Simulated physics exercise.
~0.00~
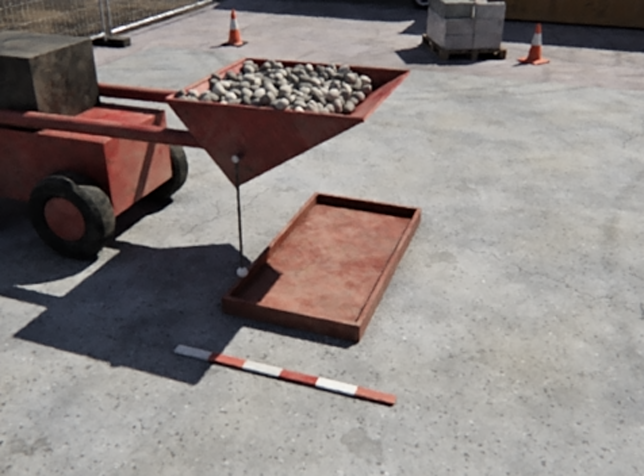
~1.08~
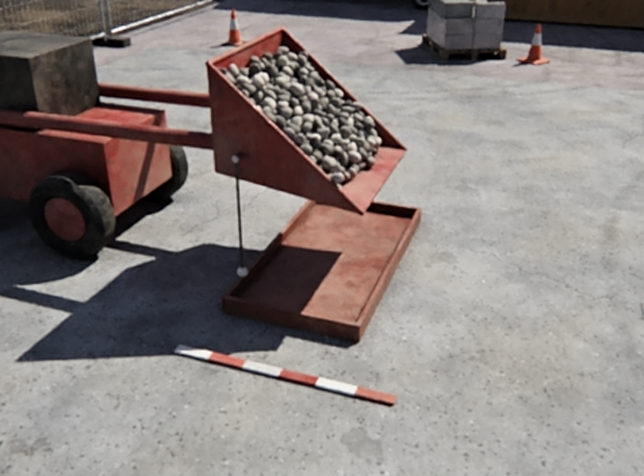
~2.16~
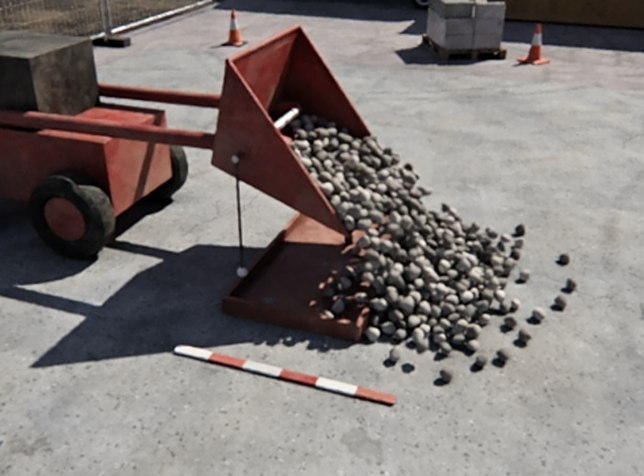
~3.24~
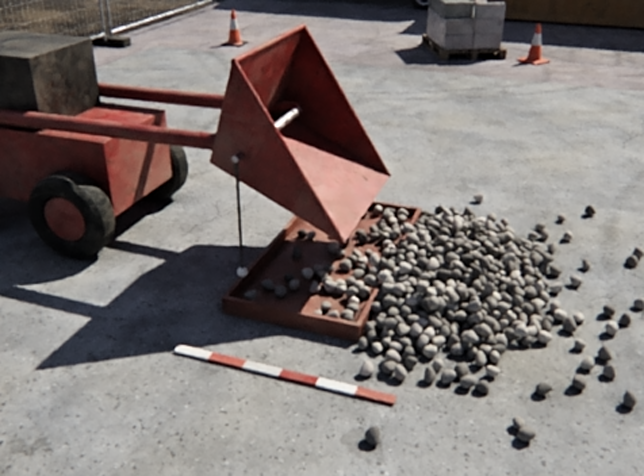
A red loader tipped its bucket of round grey stones forward over a low tray, and they poured out in a heap, mostly overshooting it and scattering across the concrete, leaving the bucket empty and only a few stones in the tray.
